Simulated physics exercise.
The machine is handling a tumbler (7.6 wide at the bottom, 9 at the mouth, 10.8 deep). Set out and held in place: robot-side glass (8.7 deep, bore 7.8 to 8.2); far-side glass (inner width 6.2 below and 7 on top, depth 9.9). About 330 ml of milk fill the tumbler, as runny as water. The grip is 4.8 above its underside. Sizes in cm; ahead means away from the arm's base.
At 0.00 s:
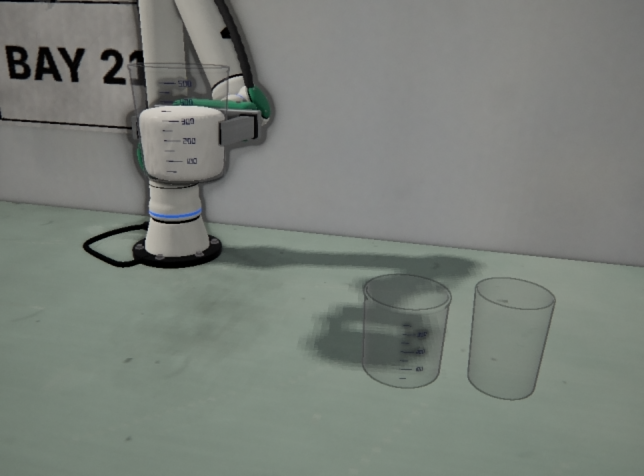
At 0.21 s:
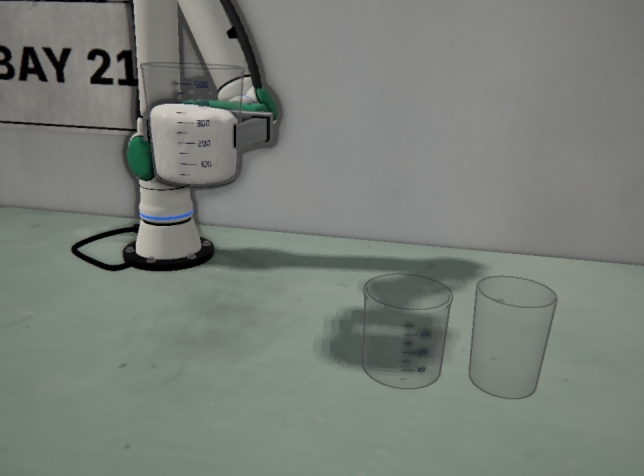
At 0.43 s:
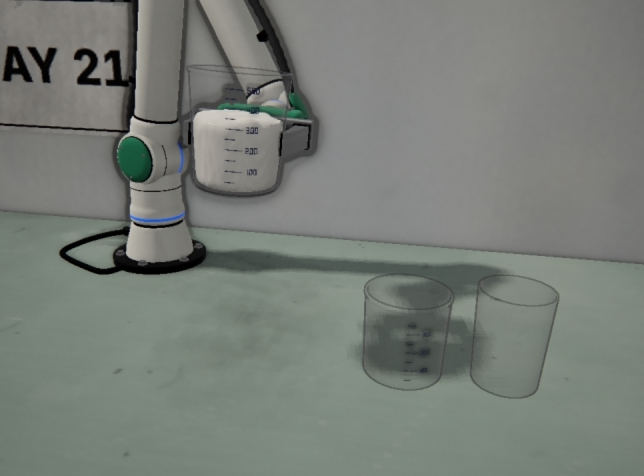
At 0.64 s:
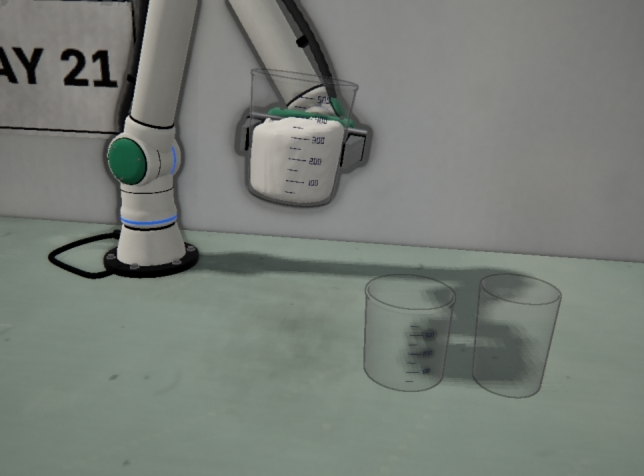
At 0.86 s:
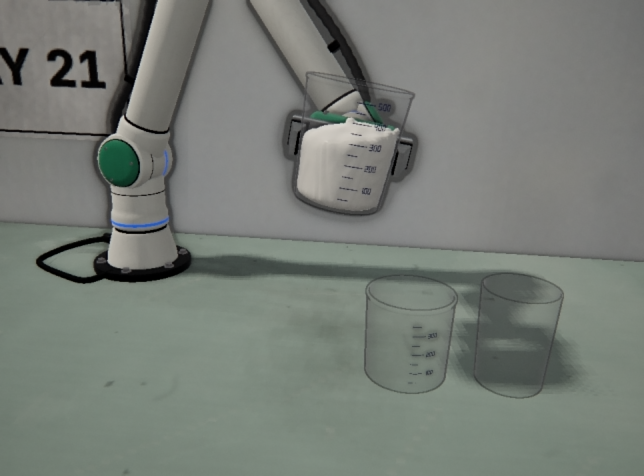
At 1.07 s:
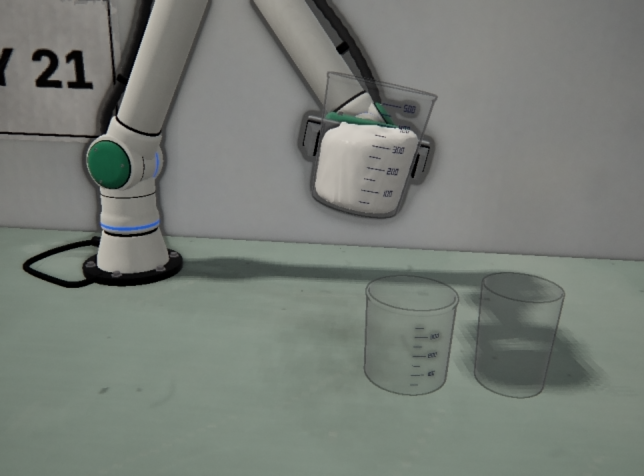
A robot arm carries a tumbler of milk rightward over a table, tilting it slightly forward.
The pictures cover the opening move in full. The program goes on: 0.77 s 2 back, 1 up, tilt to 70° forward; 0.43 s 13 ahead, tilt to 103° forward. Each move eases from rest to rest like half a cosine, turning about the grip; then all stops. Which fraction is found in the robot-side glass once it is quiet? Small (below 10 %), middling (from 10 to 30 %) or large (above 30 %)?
Answer: Small; below 10 % of the milk finishes in the robot-side glass.
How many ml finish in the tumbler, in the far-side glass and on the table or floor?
Roughly 0, 20, 300 ml.
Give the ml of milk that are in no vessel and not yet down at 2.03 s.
Some 20 ml.
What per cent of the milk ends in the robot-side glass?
Near 2 %.
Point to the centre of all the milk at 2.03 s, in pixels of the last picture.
Around (407, 180).
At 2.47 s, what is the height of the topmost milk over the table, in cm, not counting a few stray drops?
Up to some 16 cm.
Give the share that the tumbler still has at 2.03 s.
Near 75 %.
By 1.55 s, tilted 51° forward, liquid up to 25 above the table; 330 ml in the tumbler.
By 2.03 s, tilted 84° forward, liquid up to 26 above the table; 255 ml in the tumbler, 40 ml on the table or floor, 10 ml in the far-side glass, 5 ml in the robot-side glass, 20 ml in the air or running down outside.
By 2.47 s, tilted 103° forward, liquid up to 18 above the table; 270 ml on the table or floor, 20 ml in the far-side glass, 5 ml in the robot-side glass, 30 ml in the air or running down outside.
By 3.27 s, tilted 103° forward, liquid up to 1 above the table; 305 ml on the table or floor, 20 ml in the far-side glass, 5 ml in the robot-side glass.
Final state, 305 ml on the table or floor, 20 ml in the far-side glass, 5 ml in the robot-side glass. That is 2 % in the robot-side glass.
